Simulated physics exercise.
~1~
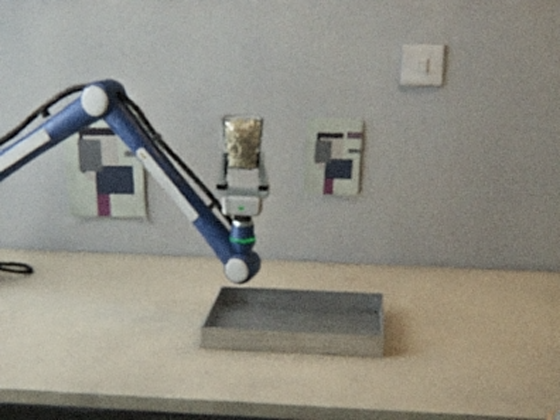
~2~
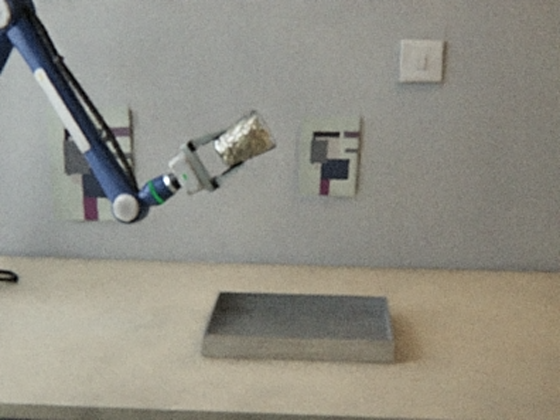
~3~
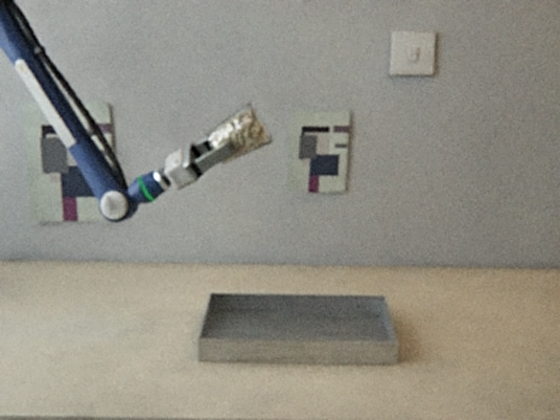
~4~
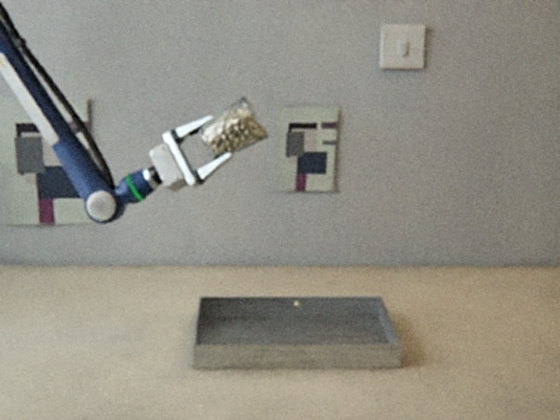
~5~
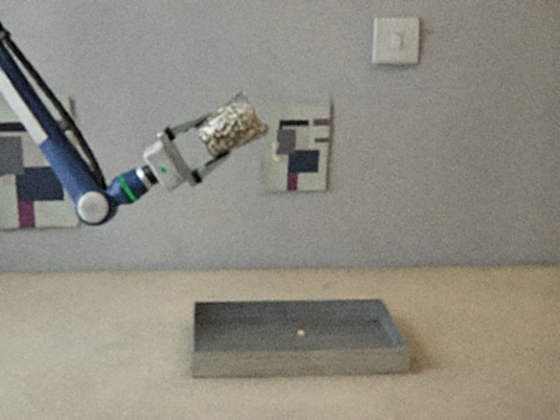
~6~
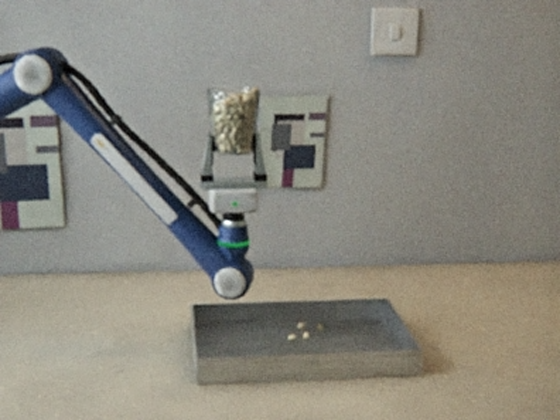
On a tabletop, a blue robot arm tilting a clear beaker of beans rightward, then righting it, leaving few in a tray.
